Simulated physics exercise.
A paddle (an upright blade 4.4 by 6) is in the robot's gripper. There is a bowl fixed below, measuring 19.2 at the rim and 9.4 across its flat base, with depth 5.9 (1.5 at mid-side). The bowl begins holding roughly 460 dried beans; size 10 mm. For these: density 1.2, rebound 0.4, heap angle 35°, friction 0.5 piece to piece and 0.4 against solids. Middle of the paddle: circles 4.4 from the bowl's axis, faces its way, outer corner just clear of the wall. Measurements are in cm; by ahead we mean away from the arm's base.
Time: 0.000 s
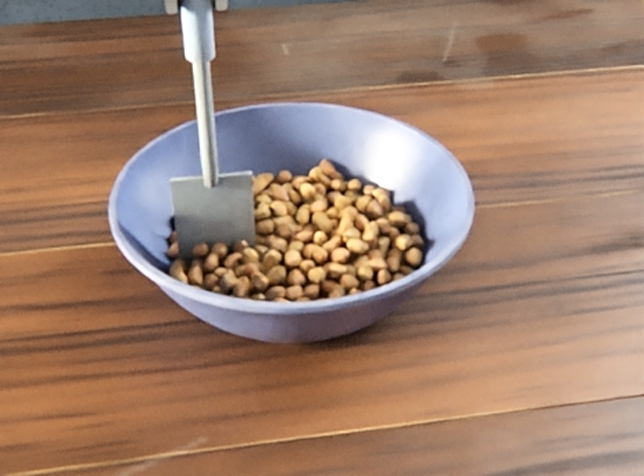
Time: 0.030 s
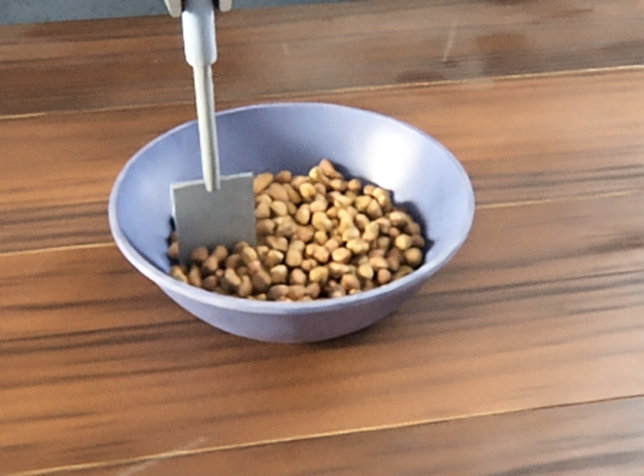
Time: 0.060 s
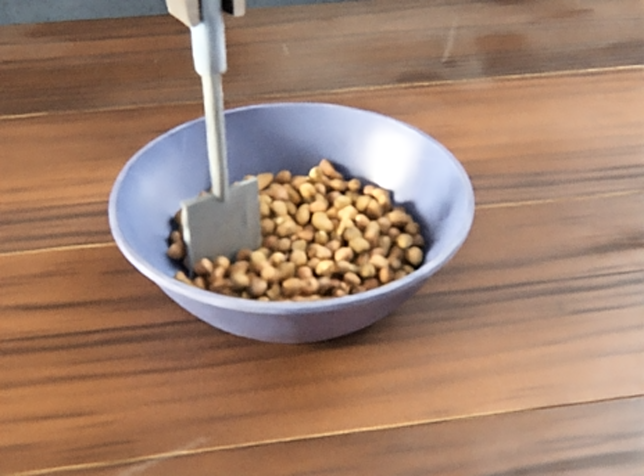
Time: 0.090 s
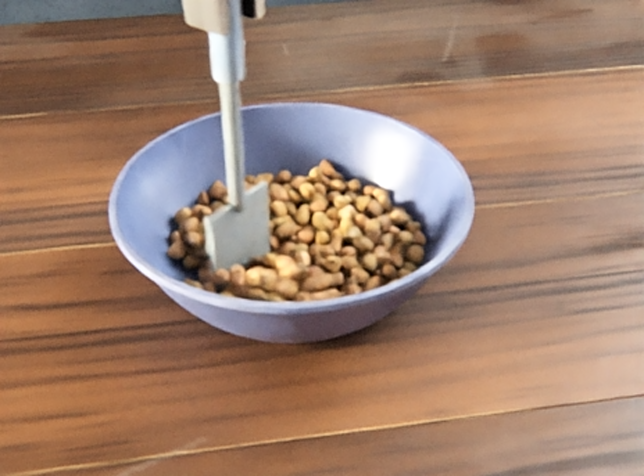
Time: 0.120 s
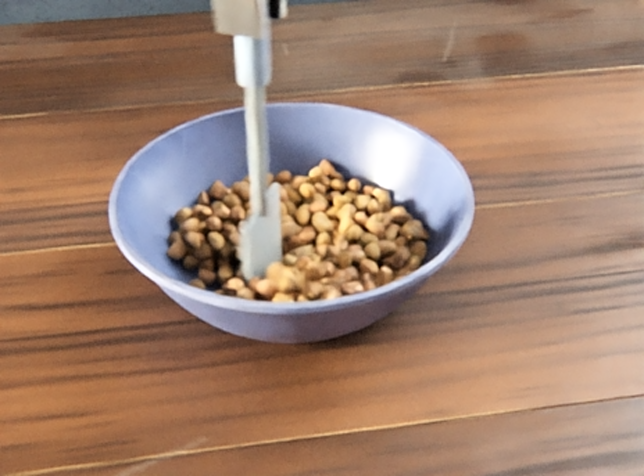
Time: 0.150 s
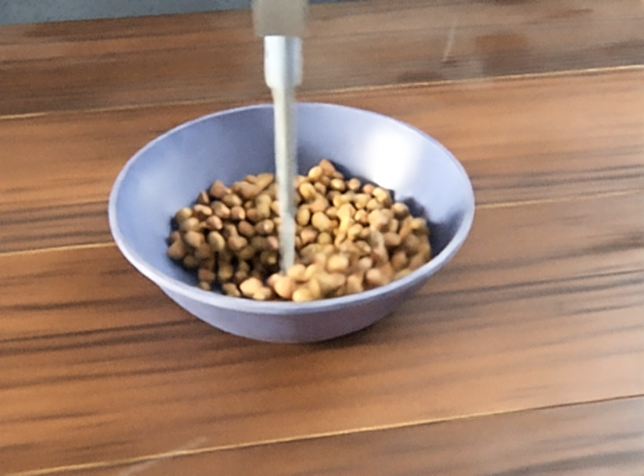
A gripper's flat paddle sweeps rightward through brown beans in a purple bowl, turning edge-on.
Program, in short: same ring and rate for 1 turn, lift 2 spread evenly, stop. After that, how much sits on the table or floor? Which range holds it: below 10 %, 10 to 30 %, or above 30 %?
The range below 10 %.
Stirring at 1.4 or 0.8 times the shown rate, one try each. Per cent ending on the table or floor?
15 % and 0 %.
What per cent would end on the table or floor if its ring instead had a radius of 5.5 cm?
Then some 0 percent.
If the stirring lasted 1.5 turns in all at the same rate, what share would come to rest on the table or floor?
In that case some 10 per cent.
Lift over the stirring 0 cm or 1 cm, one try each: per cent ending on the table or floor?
Around 10 percent, then 5 percent.
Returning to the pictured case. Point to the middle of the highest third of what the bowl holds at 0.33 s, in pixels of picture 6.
I'd put it at around (382, 188).
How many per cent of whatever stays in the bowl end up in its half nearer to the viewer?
I'd put it near 45 per cent.
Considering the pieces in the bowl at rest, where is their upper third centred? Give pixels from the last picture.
Near (269, 224).
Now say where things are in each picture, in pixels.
The first picture shows the paddle neck at (209, 152), 0° round; upper third of the load around (305, 240), from x 175 to 415, top at y 170; 457 in the bowl.
The second picture shows the paddle neck at (210, 156), 7° round; upper third of the load around (301, 241), from x 175 to 415, top at y 170.
The third picture shows the paddle neck at (219, 167), 24° round; upper third of the load around (297, 251), from x 175 to 415, top at y 170.
The fourth picture shows the paddle neck at (236, 176), 43° round; upper third of the load around (300, 263), from x 175 to 420, top at y 170.
The fifth picture shows the paddle neck at (259, 181), 61° round; upper third of the load around (318, 267), from x 175 to 420, top at y 170.
The sixth picture shows the paddle neck at (287, 182), 80° round; upper third of the load around (337, 267), from x 175 to 425, top at y 170; 457 in the bowl.
After 0.33 s, 187° round, highest piece 8 above the table; 449 in the bowl, 8 in flight or on the tool.
After 0.50 s, 294° round, highest piece 7 above the table; 440 in the bowl, 14 on the table or floor, 3 in flight or on the tool.
After 0.79 s, 0° round, highest piece 7 above the table; 438 in the bowl, 19 on the table or floor.
After 1.49 s, 0° round, highest piece 7 above the table; 438 in the bowl, 19 on the table or floor.
In the end, 438 in the bowl, 19 on the table or floor. That is 4 % on the table or floor.
